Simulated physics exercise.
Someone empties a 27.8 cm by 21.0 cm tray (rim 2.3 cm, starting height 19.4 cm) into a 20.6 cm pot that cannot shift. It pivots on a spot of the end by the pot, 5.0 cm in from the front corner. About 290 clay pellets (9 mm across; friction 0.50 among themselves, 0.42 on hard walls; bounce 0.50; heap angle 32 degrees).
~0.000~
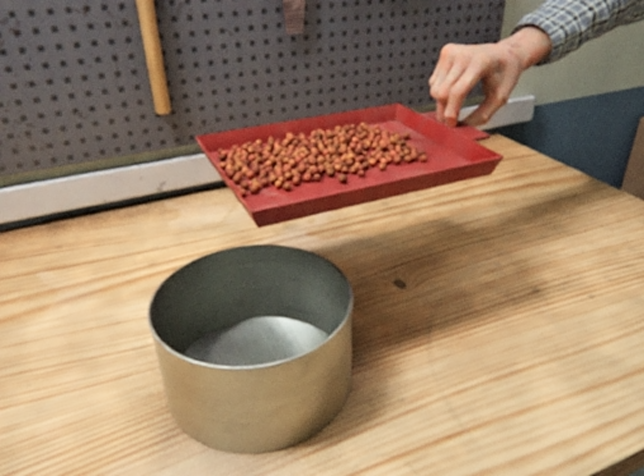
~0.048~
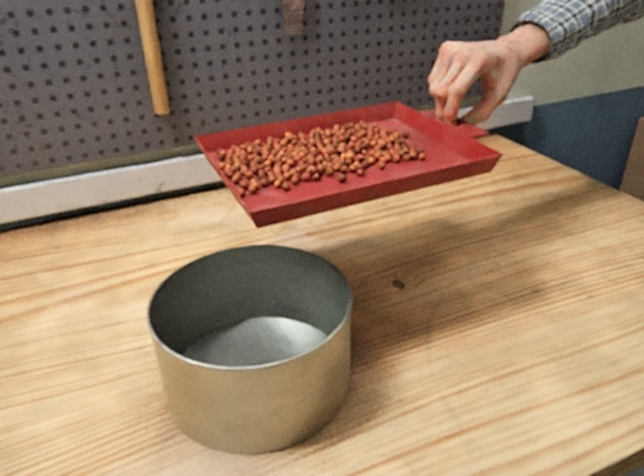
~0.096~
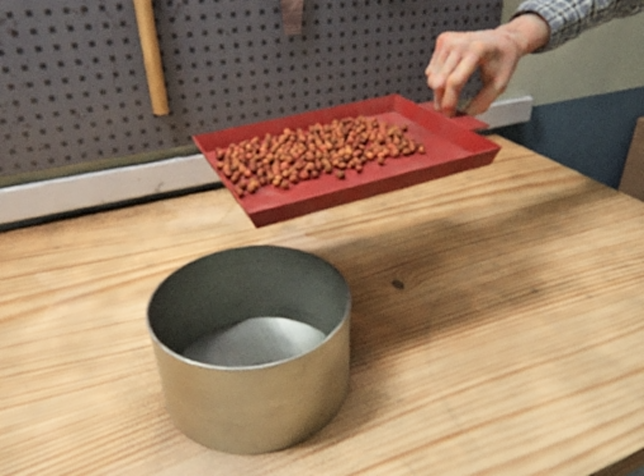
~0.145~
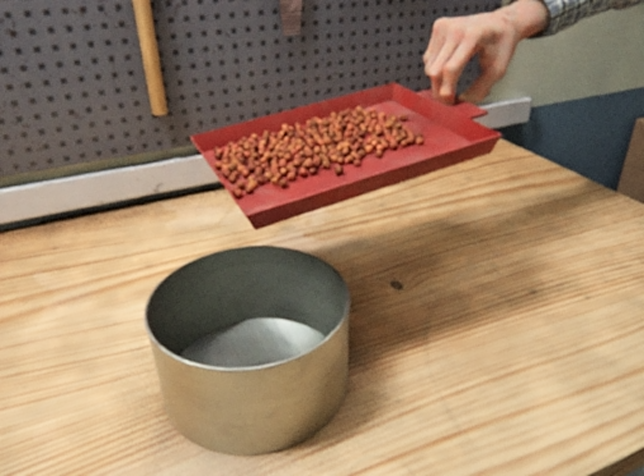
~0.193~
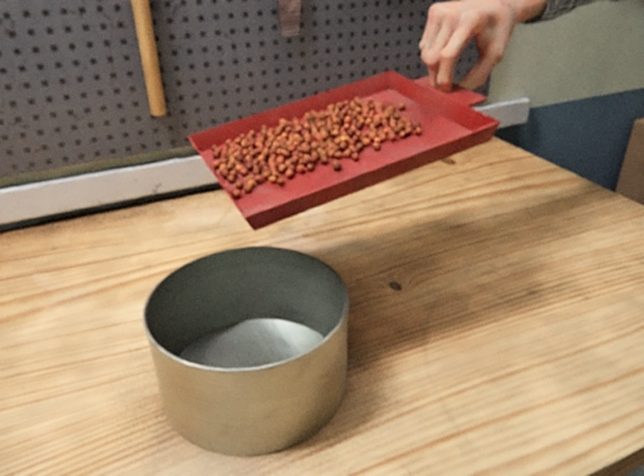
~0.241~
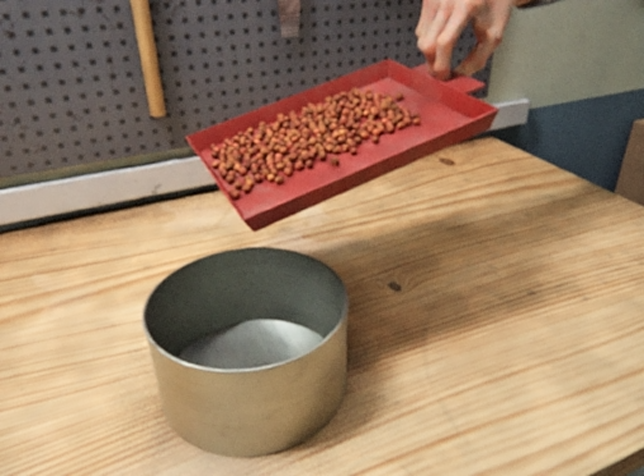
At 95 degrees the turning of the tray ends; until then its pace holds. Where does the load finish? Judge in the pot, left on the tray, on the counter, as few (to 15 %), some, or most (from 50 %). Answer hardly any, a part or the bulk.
Pot the bulk, tray hardly any, counter a part.
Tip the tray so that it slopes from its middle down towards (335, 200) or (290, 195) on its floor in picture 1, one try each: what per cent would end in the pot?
Some 90 and 95 per cent.
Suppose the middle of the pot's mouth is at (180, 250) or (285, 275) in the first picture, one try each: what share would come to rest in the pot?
Some 70 and 45 per cent.
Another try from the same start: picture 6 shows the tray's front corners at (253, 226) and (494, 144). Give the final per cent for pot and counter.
Pot 85, counter 15.
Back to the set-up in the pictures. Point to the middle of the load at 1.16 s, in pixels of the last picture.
At about (217, 165).
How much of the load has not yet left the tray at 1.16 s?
About 95 per cent.
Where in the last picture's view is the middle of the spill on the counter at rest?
Around (143, 341).
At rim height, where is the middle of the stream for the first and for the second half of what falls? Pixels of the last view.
At about (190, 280), then at (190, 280).
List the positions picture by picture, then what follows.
Tray tilt 0 degrees, front corners at (257, 206) and (494, 155); middle of the pieces at (326, 153); pot at (252, 296), in the first picture.
Tray tilt 1 degrees, front corners at (256, 207) and (493, 153); middle of the pieces at (325, 152), in the second picture.
Tray tilt 3 degrees, front corners at (254, 208) and (492, 146); middle of the pieces at (323, 149), in the third picture.
Tray tilt 6 degrees, front corners at (252, 209) and (491, 134), lowest corner left front; middle of the pieces at (322, 143), in the fourth picture.
Tray tilt 9 degrees, front corners at (249, 211) and (490, 121), lowest corner left front; middle of the pieces at (319, 138), in the fifth picture.
Tray tilt 13 degrees, front corners at (248, 213) and (488, 109), lowest corner left front; middle of the pieces at (317, 132); pot at (247, 299). Its pace works out near 70 degrees a second, in the sixth picture.
After 0.79 s, tilt 52 degrees; the tray holds 100 %, the pot 0 %.
Then, at 1.16 s, tilt 78 degrees; the tray holds 95 %, the pot 5 %.
After 1.62 s, tilt 95 degrees; the tray holds 0 %, the pot 60 %.
By 2.3 s all is still; pot 65 %, tray 0 %, counter 35 %.
